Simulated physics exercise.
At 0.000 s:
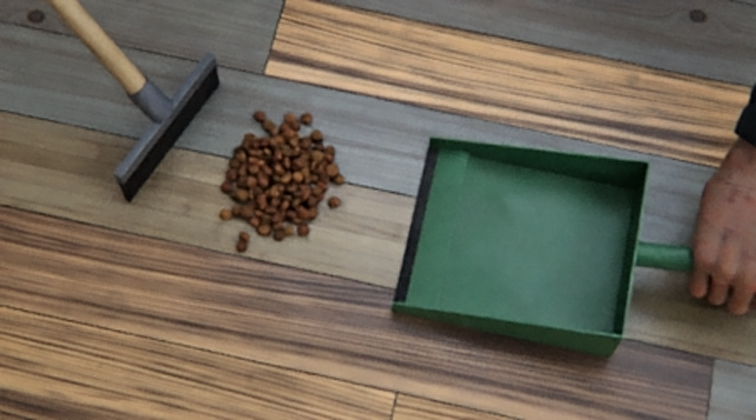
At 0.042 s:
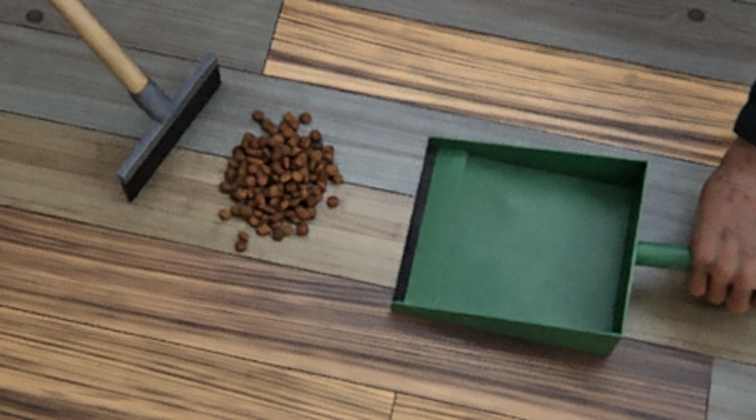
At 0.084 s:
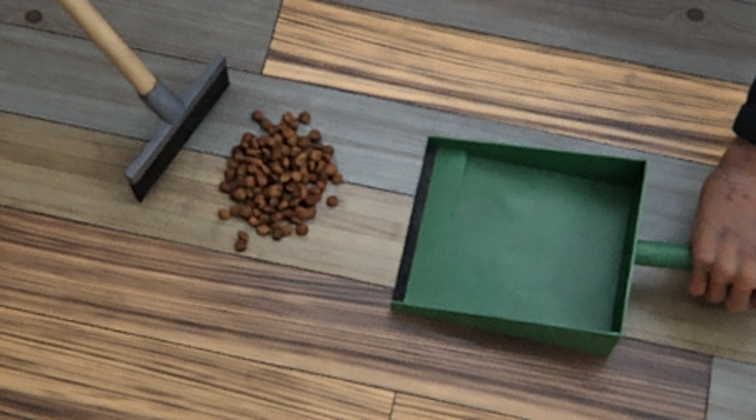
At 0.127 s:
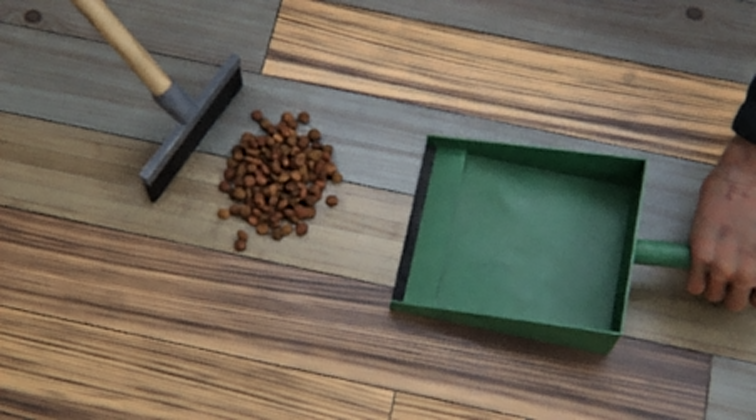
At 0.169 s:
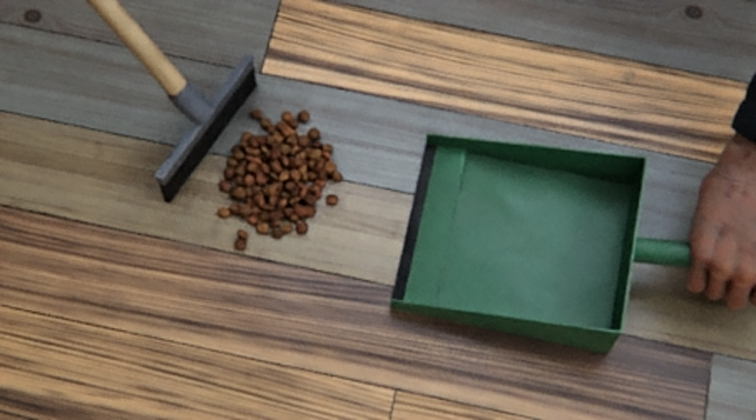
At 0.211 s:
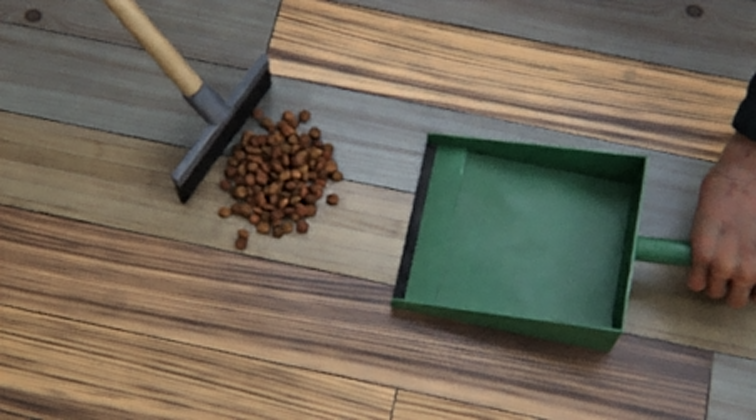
A hand held a green dustpan still on the wood-plank floor while a wooden-handled sweeper with a dark blade slid a short way right, up close to a pile of brown kibble that stayed put.
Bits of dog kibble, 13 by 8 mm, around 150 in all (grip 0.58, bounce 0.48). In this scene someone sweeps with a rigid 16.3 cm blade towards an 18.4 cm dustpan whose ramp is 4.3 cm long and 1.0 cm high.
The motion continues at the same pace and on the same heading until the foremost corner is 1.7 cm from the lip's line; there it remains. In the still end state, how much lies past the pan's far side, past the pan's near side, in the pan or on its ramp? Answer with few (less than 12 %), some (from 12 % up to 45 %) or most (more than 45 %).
Far side - few; near side - few; pan - few.
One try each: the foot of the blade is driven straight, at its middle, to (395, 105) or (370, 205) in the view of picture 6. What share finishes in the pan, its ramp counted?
About 0 and 15 per cent.
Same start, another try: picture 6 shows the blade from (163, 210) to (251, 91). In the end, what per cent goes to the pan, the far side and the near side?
Pan 20 % / far 0 % / near 15 %.
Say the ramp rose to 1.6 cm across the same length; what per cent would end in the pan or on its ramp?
Estimate: About 5 in a hundred.
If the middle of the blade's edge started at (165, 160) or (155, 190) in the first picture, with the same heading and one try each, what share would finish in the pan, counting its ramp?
Close to 5 in a hundred, then close to 15 in a hundred.
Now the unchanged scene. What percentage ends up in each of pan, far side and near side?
Far side 5; near side 0; pan 5.
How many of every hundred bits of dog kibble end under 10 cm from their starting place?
The figure is some 40 percent.
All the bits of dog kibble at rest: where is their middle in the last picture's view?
When it all comes to rest, the middle is near (379, 205).
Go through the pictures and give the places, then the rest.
Blade from (121, 177) to (211, 61), moved 0.0 cm, 0 of the pieces shifted so far; middle of the pieces at (279, 177); pan at (535, 253), in the first frame.
Blade from (124, 177) to (213, 61), moved 0.3 cm, 0 of the pieces shifted so far; middle of the pieces at (277, 177), in the second frame.
Blade from (132, 178) to (221, 62), moved 1.3 cm, 0 of the pieces shifted so far; middle of the pieces at (277, 176), in the third frame.
Blade from (147, 179) to (235, 62), moved 2.8 cm, 0 of the pieces shifted so far; middle of the pieces at (276, 176), in the fourth frame.
Blade from (162, 179) to (249, 63), moved 4.3 cm, 0 of the pieces shifted so far; middle of the pieces at (276, 175), in the fifth frame.
Blade from (178, 180) to (264, 63), moved 5.8 cm, 0 of the pieces shifted so far; middle of the pieces at (277, 174); pan at (534, 248). The blade's pace is about 0.36 m/s, heading 8 degrees away from the viewer's side, in the sixth frame.
After 0.44 s, middle of the blade 12 cm from the lip; 0 % over the lip, far side 5 %, near side 0 %.
After 0.59 s, middle of the blade 7 cm from the lip; 0 % over the lip, far side 5 %, near side 0 %.
Then, at 0.86 s, middle of the blade 4 cm from the lip; 5 % over the lip, far side 5 %, near side 0 %.
In the end, at 1.2 s, far side 5 %, near side 0 %, pan 5 %, in front of the lip or behind the blade 90 %.
